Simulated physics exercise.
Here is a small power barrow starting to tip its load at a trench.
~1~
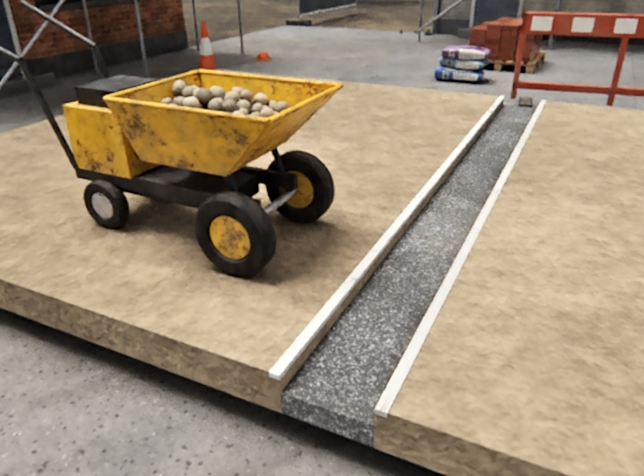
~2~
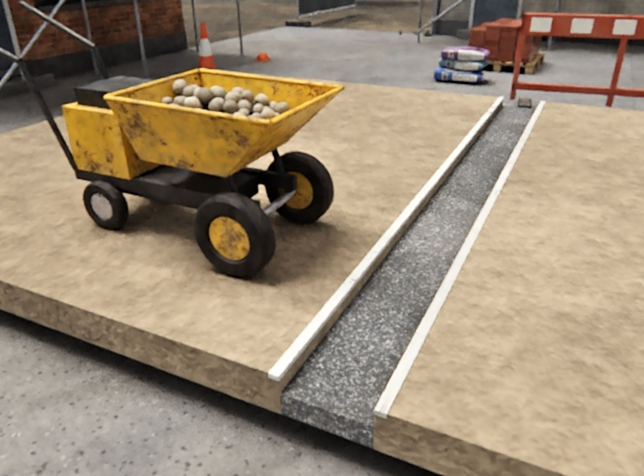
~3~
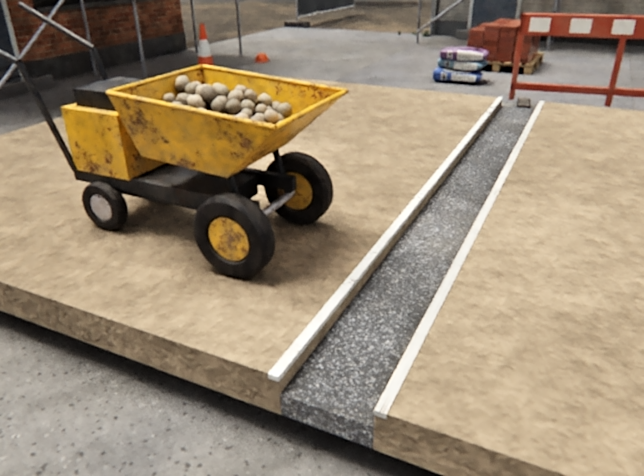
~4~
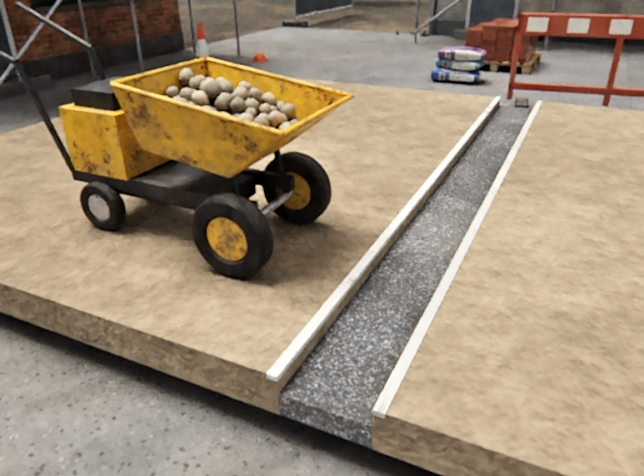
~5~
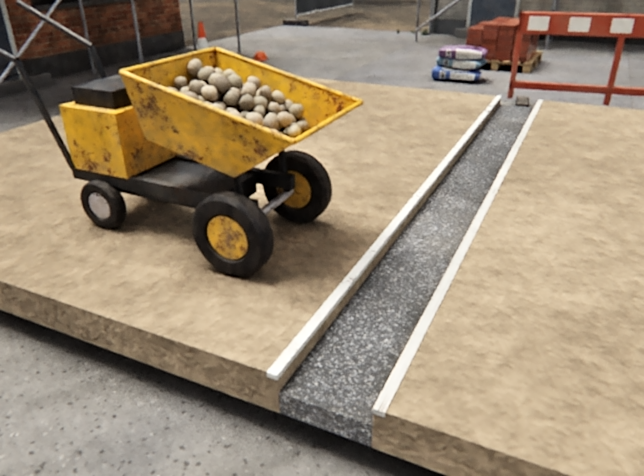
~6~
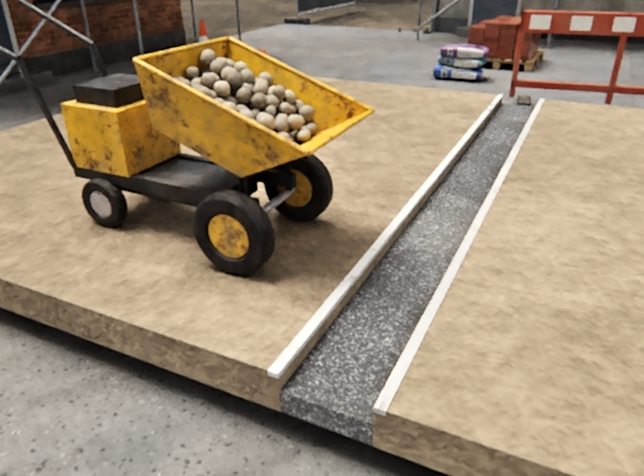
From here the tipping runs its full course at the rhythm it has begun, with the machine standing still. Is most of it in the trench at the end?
The trench takes over half.
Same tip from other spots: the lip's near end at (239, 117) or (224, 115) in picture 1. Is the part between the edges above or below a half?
One: Above a half. Two: Over half.
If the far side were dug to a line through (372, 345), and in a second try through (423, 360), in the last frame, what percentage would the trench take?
Near 40 % and 80 %.
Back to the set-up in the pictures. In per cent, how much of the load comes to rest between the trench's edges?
About 70 per cent.
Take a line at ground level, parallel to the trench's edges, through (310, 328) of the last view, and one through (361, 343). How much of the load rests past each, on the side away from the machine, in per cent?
Near 80 % and 50 %.
Soon, skip tipped steeply; all in the skip.
A while on, skip tipped right over; about half in the skip; about half in or heaped over the trench; a stray few beyond it; a stray few falling.
Towards the end, skip tipped right over; about a quarter in the skip; about two thirds in or heaped over the trench; a small part beyond it.
Finally, skip tipped right over; about a quarter in the skip; about two thirds in or heaped over the trench; a small part beyond it.
